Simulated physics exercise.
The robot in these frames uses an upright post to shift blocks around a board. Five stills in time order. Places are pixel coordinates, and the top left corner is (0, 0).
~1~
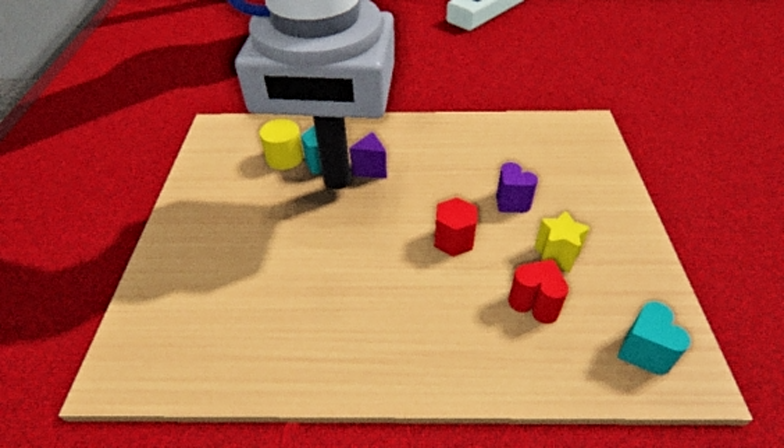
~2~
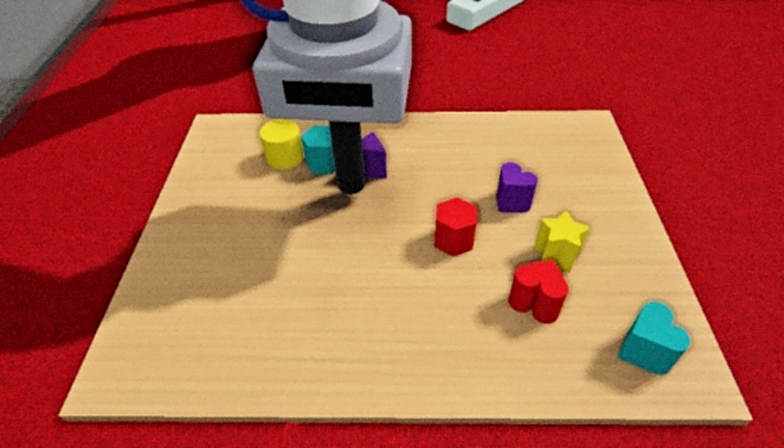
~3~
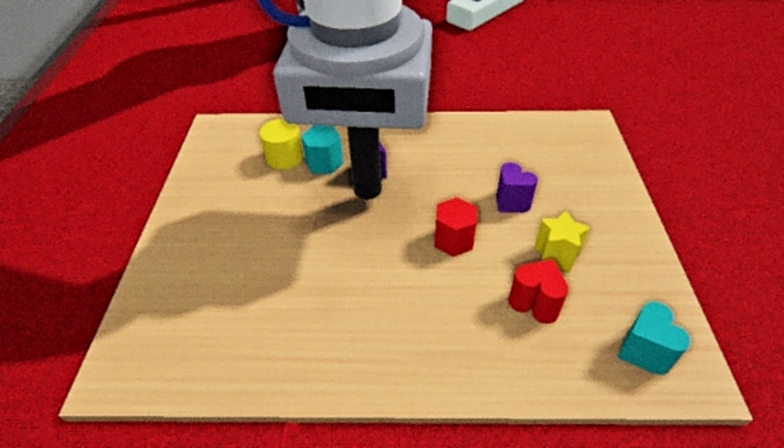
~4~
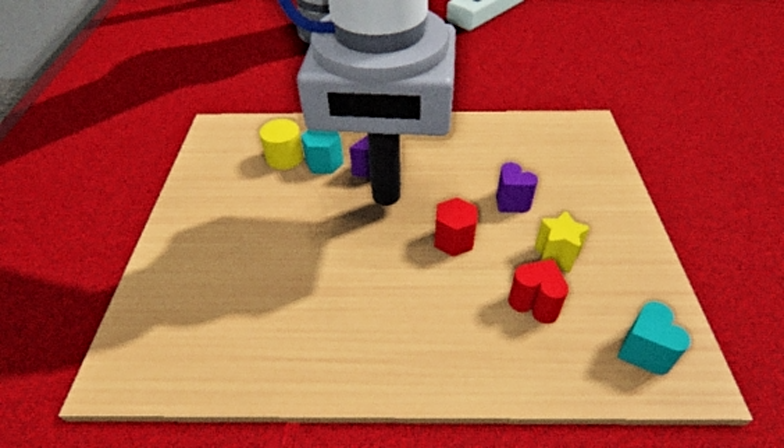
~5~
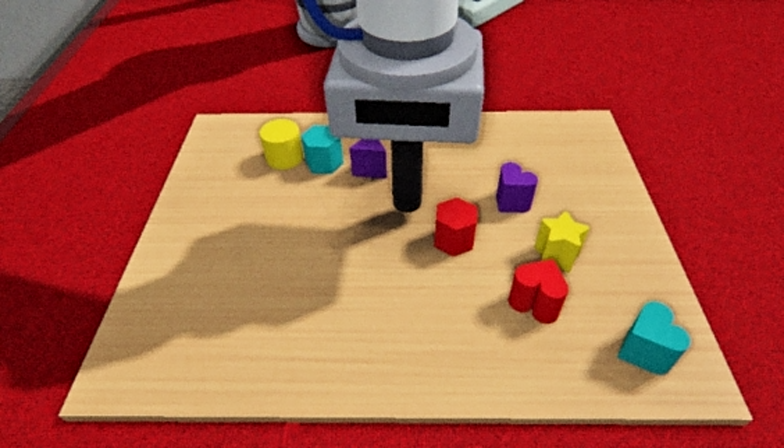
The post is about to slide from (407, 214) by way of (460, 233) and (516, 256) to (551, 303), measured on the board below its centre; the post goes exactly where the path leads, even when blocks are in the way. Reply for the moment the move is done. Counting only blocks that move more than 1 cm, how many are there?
I'd put the number at two.
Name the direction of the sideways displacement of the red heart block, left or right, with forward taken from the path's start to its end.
The answer is right: Facing from the path's start to its end, that's where the red heart block shifts.
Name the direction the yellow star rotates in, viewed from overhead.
My prediction: CCW.
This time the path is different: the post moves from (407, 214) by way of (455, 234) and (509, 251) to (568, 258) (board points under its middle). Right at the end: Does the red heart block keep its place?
My answer is no.
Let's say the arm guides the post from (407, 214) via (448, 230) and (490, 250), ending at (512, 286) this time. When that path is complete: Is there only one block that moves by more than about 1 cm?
No, I don't think so.
What follows on the original path. One third of the way, post (463, 223); red six-sided block (490, 230), turned 20° clockwise.
Two thirds of the way, post (519, 247); red six-sided block (525, 259), turned 90° clockwise; red heart block (550, 293), turned 20° anticlockwise.
At the end, post (554, 292); red six-sided block (529, 294), turned 145° clockwise; purple heart block unmoved; red heart block (563, 328), turned 20° anticlockwise; yellow star (569, 231), turned 25° anticlockwise.
